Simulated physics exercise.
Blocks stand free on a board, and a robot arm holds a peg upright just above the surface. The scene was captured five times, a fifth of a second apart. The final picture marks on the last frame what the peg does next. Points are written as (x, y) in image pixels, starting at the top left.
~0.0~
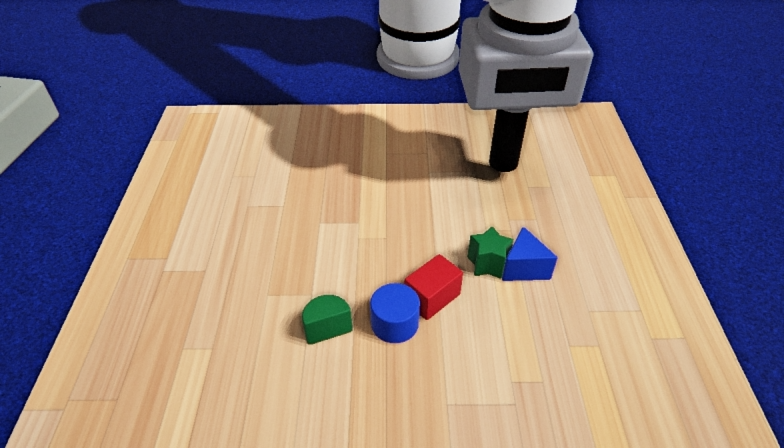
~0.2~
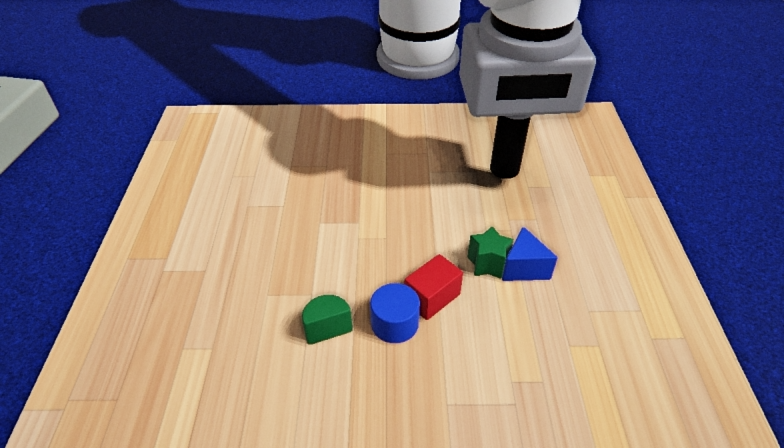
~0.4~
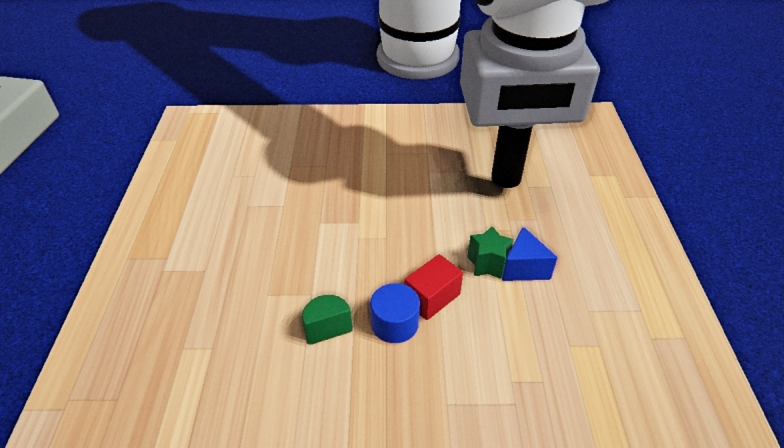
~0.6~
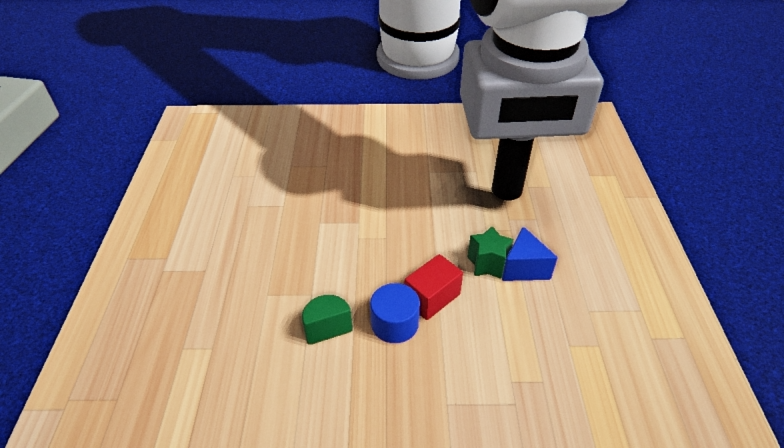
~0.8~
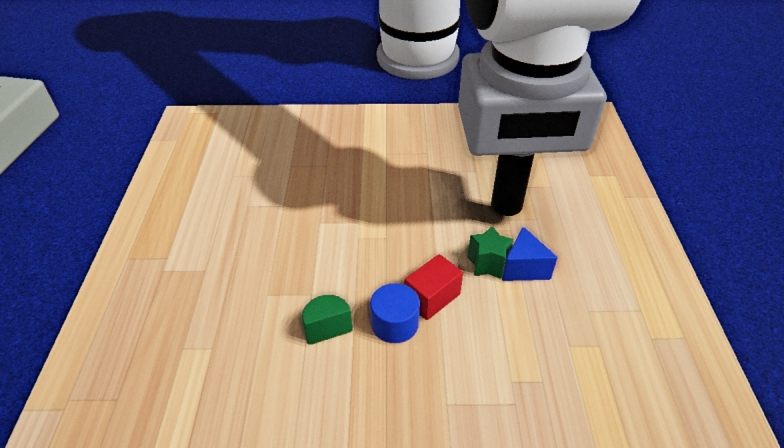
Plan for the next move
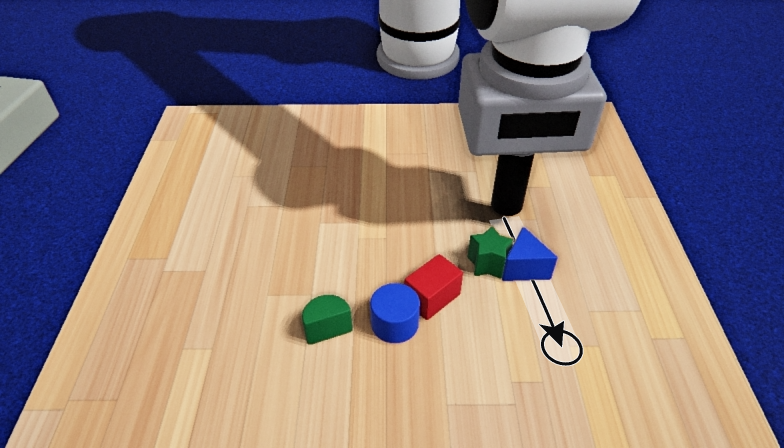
On a wooden board, a robot arm moves its black peg nearer the still blocks.
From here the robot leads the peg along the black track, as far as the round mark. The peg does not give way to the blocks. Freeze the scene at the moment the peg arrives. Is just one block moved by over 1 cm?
That would be a yes.
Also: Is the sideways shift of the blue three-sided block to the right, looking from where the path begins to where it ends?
My answer is yes.
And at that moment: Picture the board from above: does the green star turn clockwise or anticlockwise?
My prediction: CW.
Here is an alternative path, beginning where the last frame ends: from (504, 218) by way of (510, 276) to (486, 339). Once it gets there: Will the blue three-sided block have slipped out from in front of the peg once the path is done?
My answer is yes.
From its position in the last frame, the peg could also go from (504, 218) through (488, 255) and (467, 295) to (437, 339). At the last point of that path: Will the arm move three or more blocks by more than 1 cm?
Yes.
Drawn move, straight from (504, 218) to (562, 347).
On the path given first. One third of the way, peg (525, 243); blue three-sided block (536, 269).
Two thirds of the way, peg (545, 286); green star (495, 246), turned 30° clockwise; blue three-sided block (543, 306), turned 60° clockwise.
At the end, peg (566, 335); red oblong still; green star (495, 246), turned 30° clockwise; blue three-sided block (544, 347), turned 130° clockwise.
